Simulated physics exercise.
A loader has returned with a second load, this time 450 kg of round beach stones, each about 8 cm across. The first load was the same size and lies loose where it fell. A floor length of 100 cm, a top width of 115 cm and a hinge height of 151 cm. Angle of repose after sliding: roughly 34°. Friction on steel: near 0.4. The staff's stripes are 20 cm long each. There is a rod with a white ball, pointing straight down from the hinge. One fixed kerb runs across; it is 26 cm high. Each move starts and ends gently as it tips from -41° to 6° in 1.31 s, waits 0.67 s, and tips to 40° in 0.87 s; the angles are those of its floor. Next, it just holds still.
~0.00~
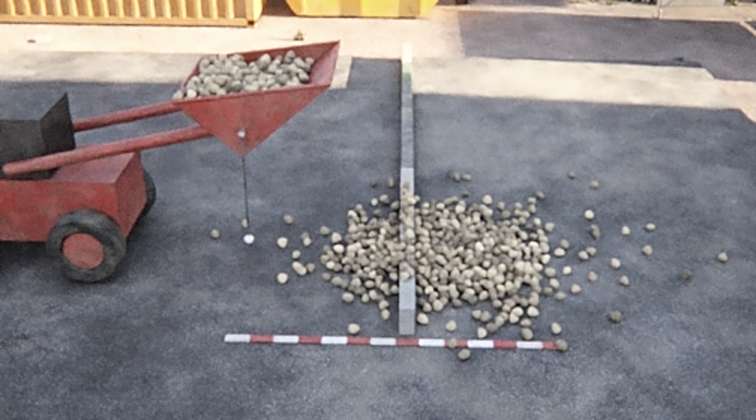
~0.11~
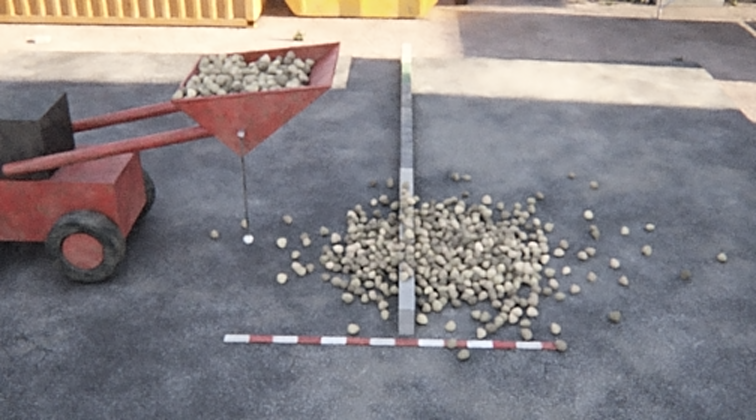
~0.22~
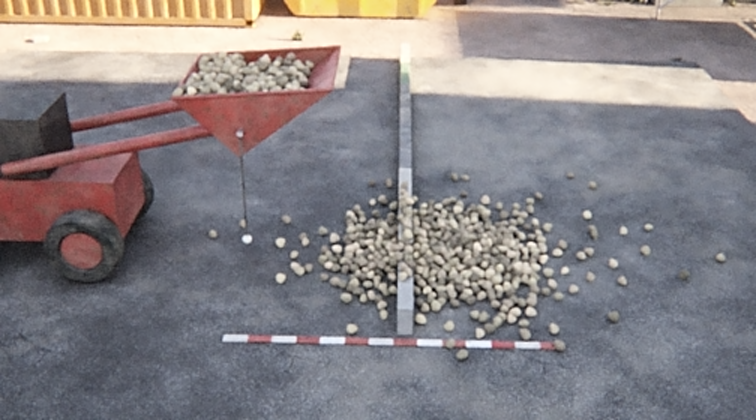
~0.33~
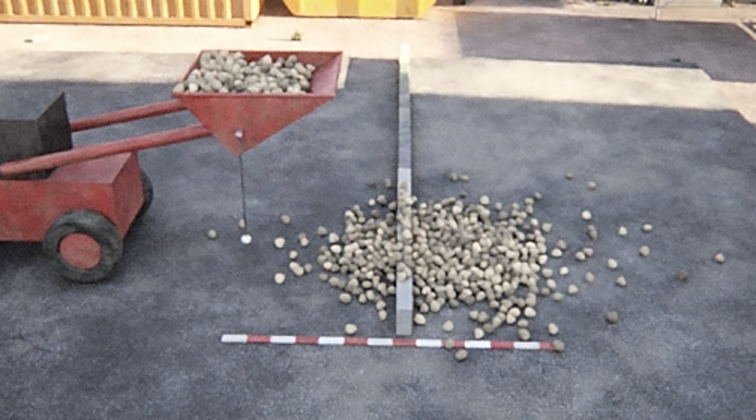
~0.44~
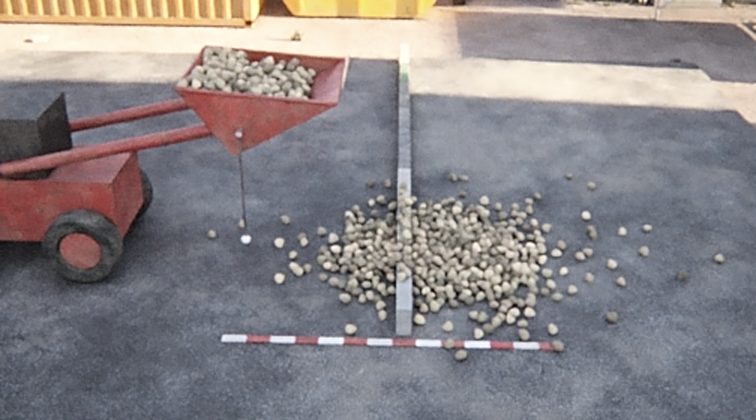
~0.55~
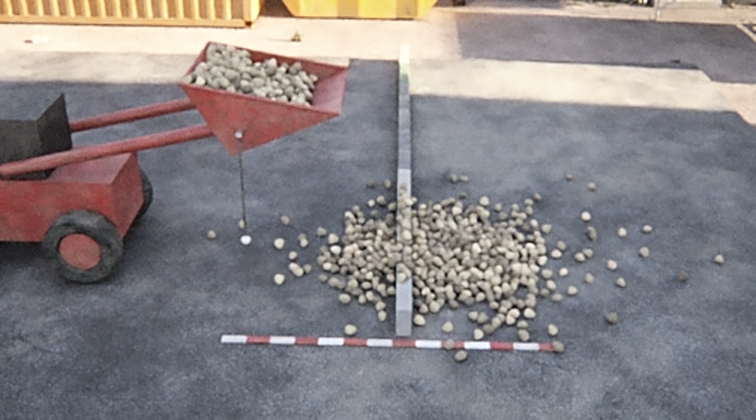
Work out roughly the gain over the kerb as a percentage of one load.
Close to 2 parts in a hundred.
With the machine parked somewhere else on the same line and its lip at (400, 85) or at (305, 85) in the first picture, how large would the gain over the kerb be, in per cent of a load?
About 80 per cent for the first, 0 per cent for the second.
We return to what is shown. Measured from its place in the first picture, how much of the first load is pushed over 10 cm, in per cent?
I'd say roughly 10 per cent of them.
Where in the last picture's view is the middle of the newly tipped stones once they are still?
Middle: Approx. (360, 244) px.
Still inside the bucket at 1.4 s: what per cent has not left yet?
I'd say about 100 per cent.
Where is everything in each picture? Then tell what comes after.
In the first frame, the bucket is at -41°, its lip at (331, 84); the top of the load is at (261, 66). The earlier load is highest near (407, 228), 31 cm above ground level, 30 % on this side of the kerb, 70 % over the kerb.
In the second frame, lip at (331, 86), floor tilted -40°, highest stones at (254, 66); the stones move at 0.1 m/s on average.
In the third frame, lip at (332, 90), floor tilted -37°, highest stones at (228, 67); the stones move at 0.1 m/s on average.
In the fourth frame, lip at (334, 96), floor tilted -34°, highest stones at (218, 62); the stones move at 0.2 m/s on average.
In the fifth frame, the bucket is at -29°, its lip at (337, 104); the top of the load is at (217, 57); the stones move at 0.2 m/s on average.
In the sixth frame, lip at (340, 114), floor tilted -23°, highest stones at (218, 52); the stones move at 0.2 m/s on average.
After 1.0 s the floor is at -1°; in per cent of one load, 100 in the bucket, 30 on this side of the kerb, 70 over the kerb; the foremost stones are at (641, 246).
After 1.4 s the floor is at 6°; in per cent of one load, 100 in the bucket, 30 on this side of the kerb, 70 over the kerb; the foremost stones are at (641, 246).
After 3.3 s the floor is at 40°; in per cent of one load, 2 in the bucket, 127 on this side of the kerb, 71 over the kerb; the foremost stones are at (641, 246).
After 6.0 s the floor is at 40°; in per cent of one load, 0 in the bucket, 127 on this side of the kerb, 72 over the kerb; the foremost stones are at (641, 246). Net gain over the kerb, 2.
